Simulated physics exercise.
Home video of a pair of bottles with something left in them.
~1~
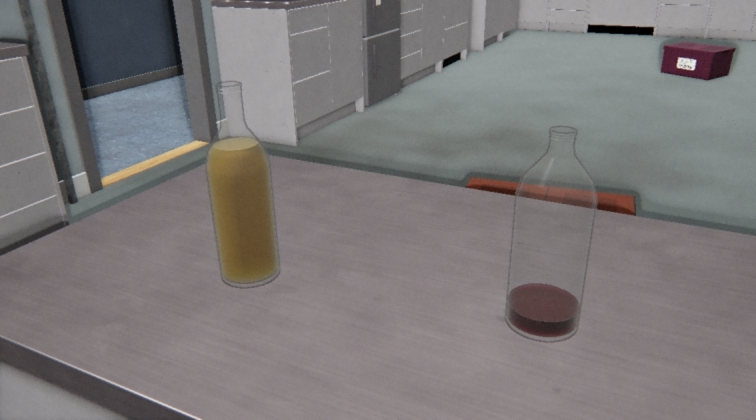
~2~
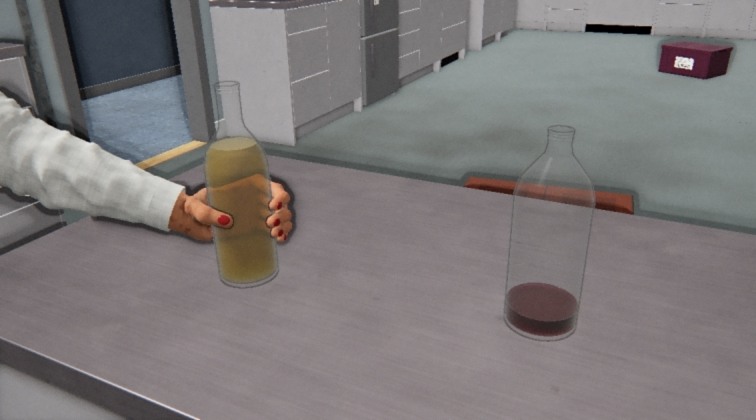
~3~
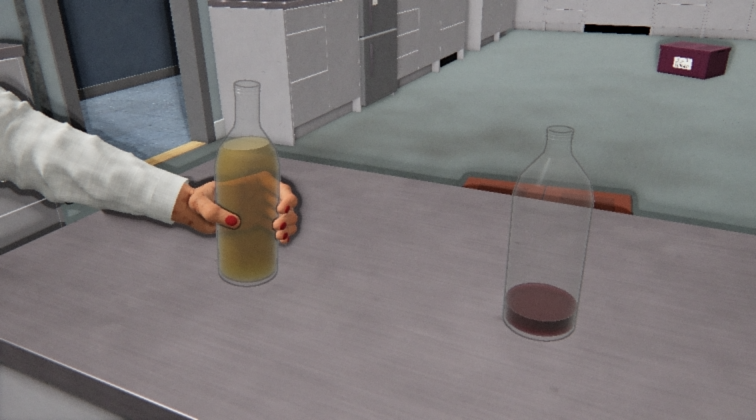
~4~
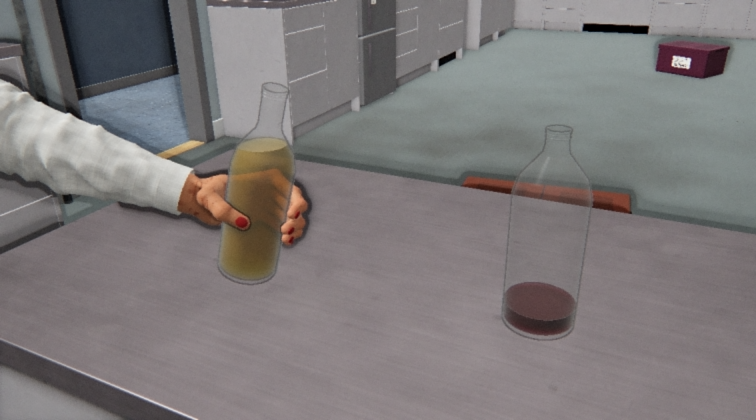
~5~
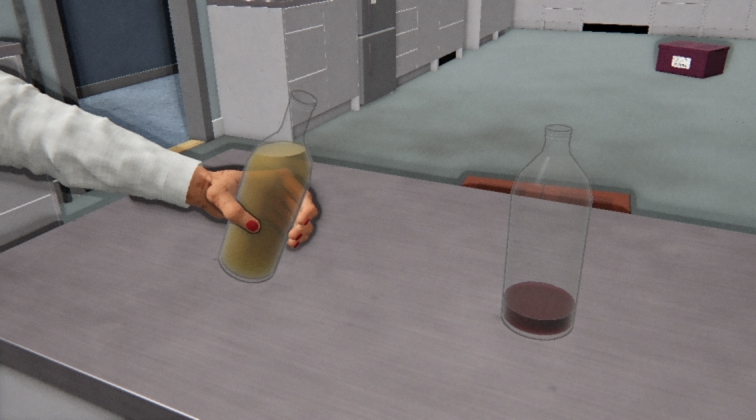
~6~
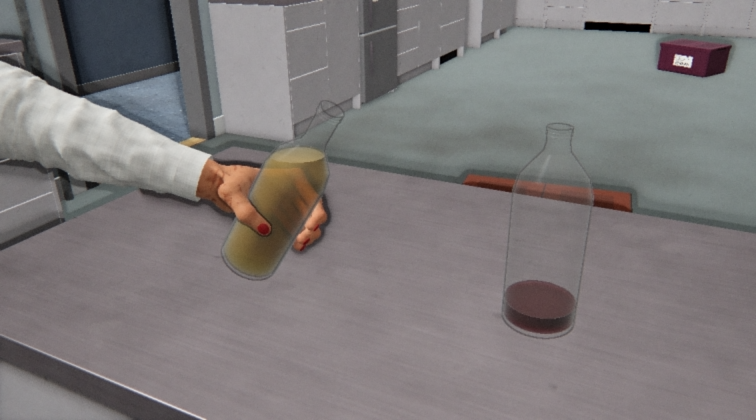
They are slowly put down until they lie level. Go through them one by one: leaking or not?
Left - leaking, right - not leaking.
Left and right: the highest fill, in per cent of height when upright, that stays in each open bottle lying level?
First: 22 percent; second: 28 percent.
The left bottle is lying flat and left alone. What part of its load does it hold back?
Retained: Near 35 per cent.
Soon after, the left bottle is nearly down; left bottle, nothing comes out.
Later, the left bottle lies flat; left bottle, it is running out of the neck.
In the end, both lie flat; left bottle, it is running out of the neck; right bottle, nothing comes out.
